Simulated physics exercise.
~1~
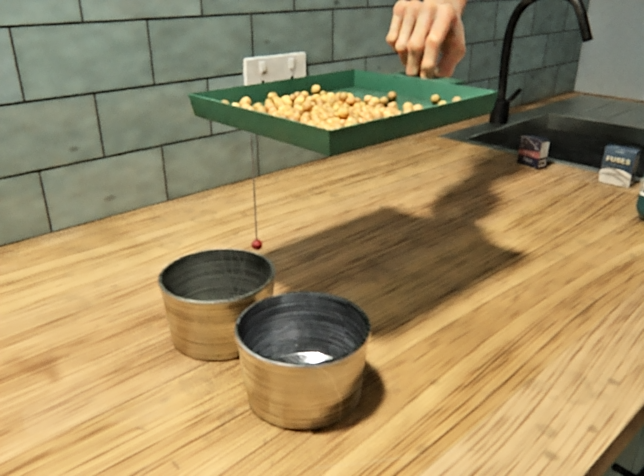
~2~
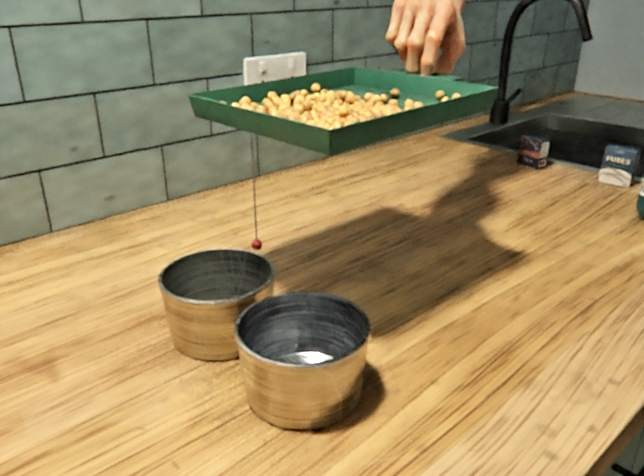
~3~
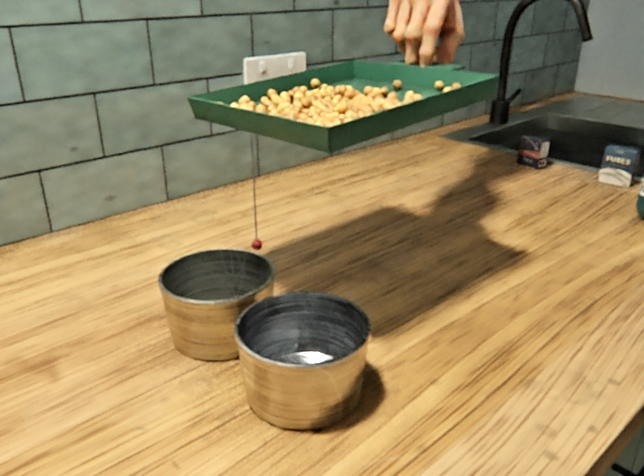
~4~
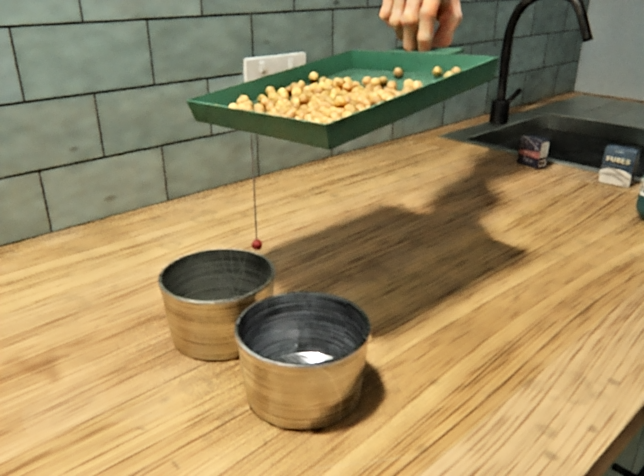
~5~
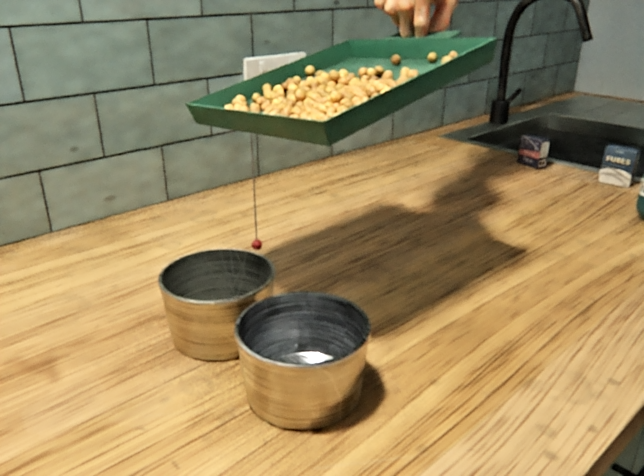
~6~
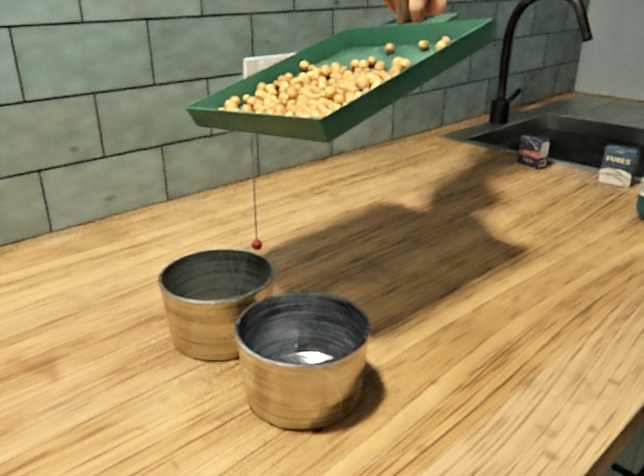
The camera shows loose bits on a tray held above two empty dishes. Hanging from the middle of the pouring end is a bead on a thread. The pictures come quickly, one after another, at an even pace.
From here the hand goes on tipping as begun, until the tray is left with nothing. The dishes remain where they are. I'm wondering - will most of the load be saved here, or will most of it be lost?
Most of it is lost.
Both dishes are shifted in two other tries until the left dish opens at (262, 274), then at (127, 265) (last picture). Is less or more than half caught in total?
Held in all, by try: A smaller portion, then a smaller portion.
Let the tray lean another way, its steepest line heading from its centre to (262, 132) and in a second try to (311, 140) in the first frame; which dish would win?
For the first slope the lefthand dish, for the second the righthand dish.
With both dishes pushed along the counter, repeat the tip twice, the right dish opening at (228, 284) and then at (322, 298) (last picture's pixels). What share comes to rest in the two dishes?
I'd expect some 90 percent, and then some 20 percent.
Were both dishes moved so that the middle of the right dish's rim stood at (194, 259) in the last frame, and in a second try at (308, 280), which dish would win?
Well, the first go goes to the rightmost dish, and the second to the leftmost dish.
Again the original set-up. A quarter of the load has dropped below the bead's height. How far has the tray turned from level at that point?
At some 85 degrees.
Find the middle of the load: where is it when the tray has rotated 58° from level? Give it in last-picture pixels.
The load's middle is around (262, 76).
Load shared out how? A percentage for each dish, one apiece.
Looks like close to 20 % lands in the left dish and close to 0 % in the right one.
Soon, tray tipped steeply; all on the tray.
A while on, tray tipped right over; about a quarter on the tray; a small part in the left dish; about half outside both; about a quarter in the air.
Towards the end, tray tipped past a quarter turn; about a quarter in the left dish; most outside both.
Finally, tray tipped past a quarter turn; none in the right dish; about a quarter in the left dish; most outside both.
